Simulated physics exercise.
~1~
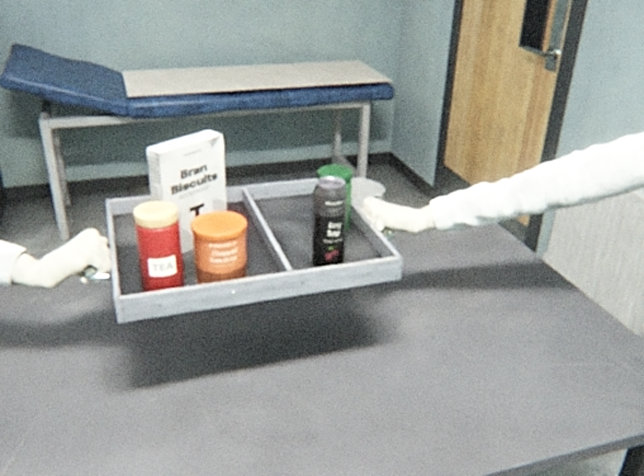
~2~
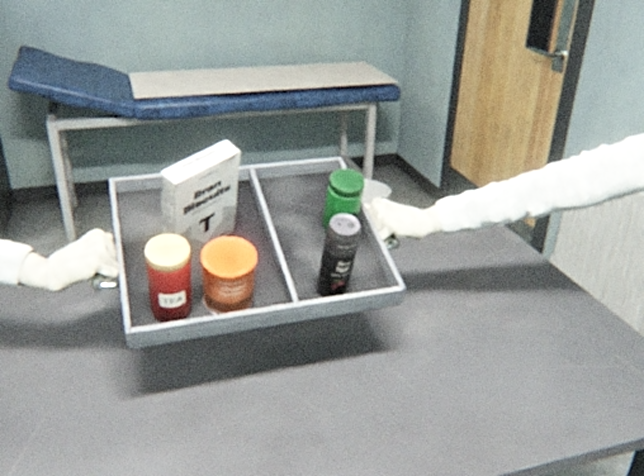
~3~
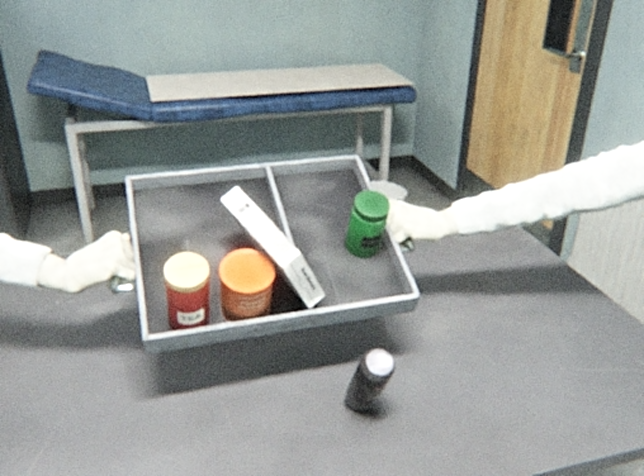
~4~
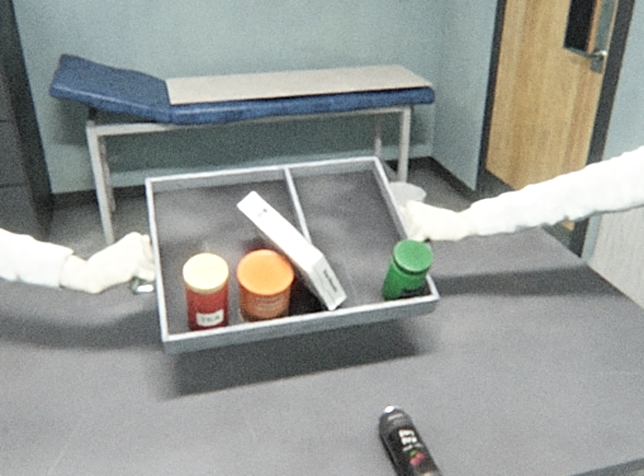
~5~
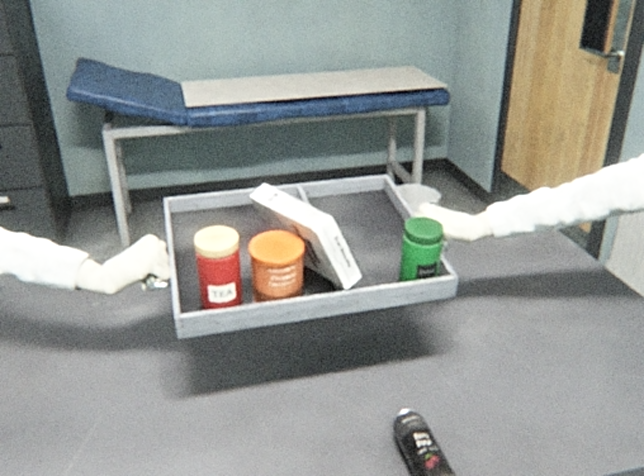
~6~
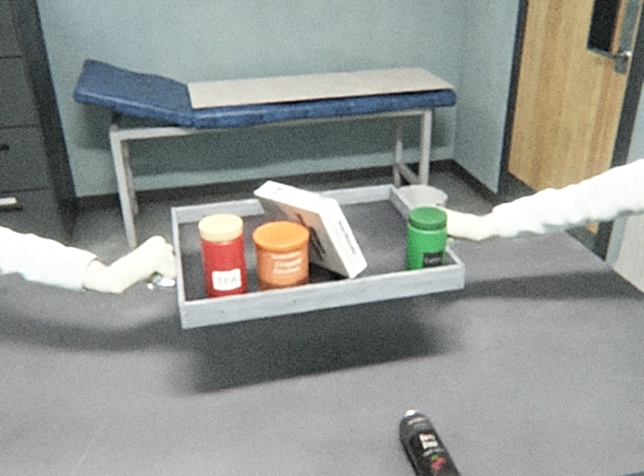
In the video, two hands hold a divided tray of containers above a table and tip its near edge down; the black can falls onto the table, the white packet topples, and the green jar slides nearer before the tray levels, with the other two still upright.
